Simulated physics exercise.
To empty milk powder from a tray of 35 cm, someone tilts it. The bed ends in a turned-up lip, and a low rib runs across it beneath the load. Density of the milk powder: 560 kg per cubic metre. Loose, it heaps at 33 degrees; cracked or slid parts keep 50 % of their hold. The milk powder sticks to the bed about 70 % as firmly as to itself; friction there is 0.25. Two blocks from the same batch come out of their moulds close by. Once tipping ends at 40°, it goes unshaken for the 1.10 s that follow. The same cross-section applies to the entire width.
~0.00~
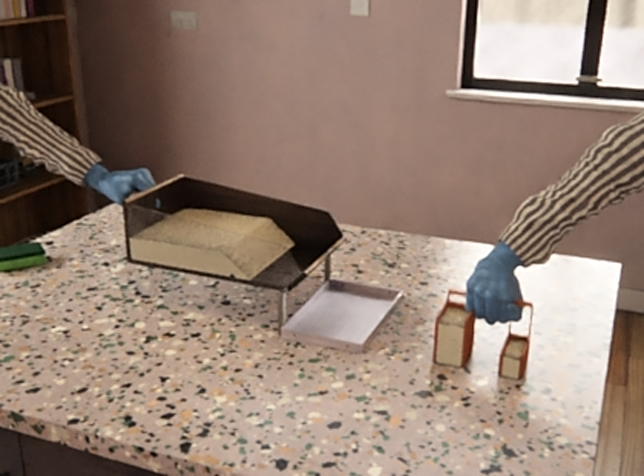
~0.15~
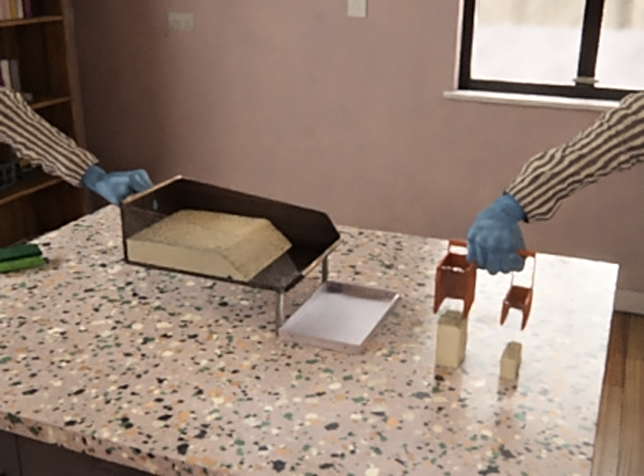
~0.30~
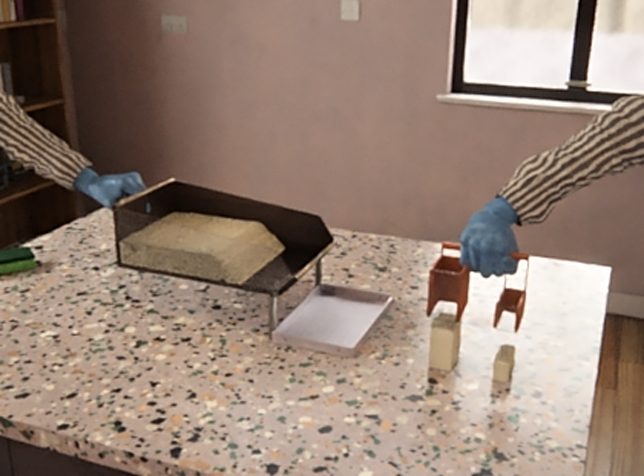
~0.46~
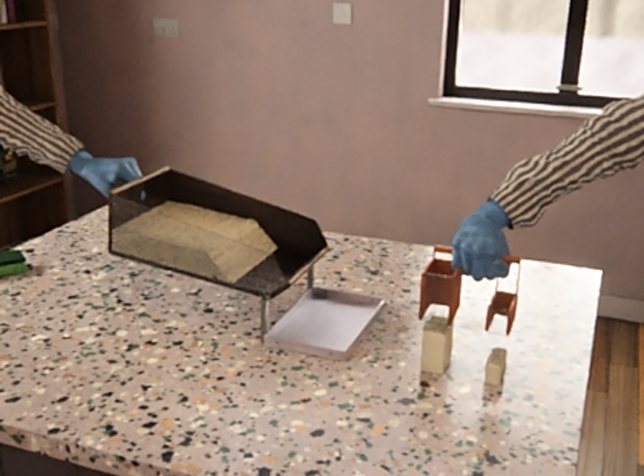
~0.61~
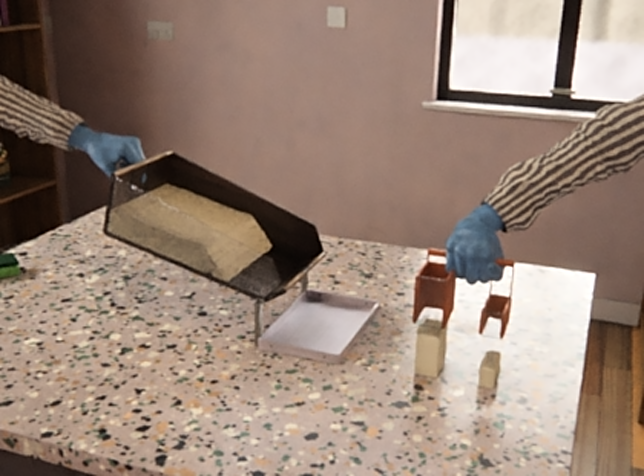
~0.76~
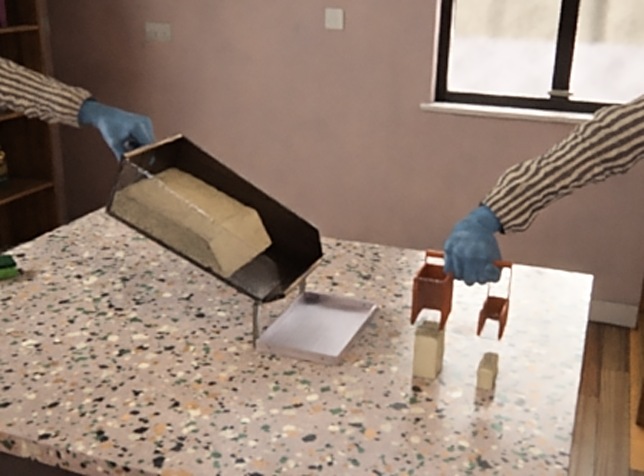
Dark tray of pale powder tilting steadily as a gloved hand raises its left end, after another lifts moulds off two blocks.
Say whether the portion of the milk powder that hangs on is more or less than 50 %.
I would say more.
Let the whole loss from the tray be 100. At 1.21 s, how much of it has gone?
I'd put it at around 0 %.
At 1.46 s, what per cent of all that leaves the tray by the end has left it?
0 per cent.
By 0.97 s, the tilt is 33 degrees and 100 % is on the bed.
By 1.21 s, the tilt is 40 degrees and 100 % is on the bed.
By 1.46 s, the tilt is 40 degrees and 100 % is on the bed.
By 1.70 s, the tilt is 40 degrees and 90 % is on the bed.
By 2.25 s, at the end, the tilt is 40 degrees and 88 % is on the bed.
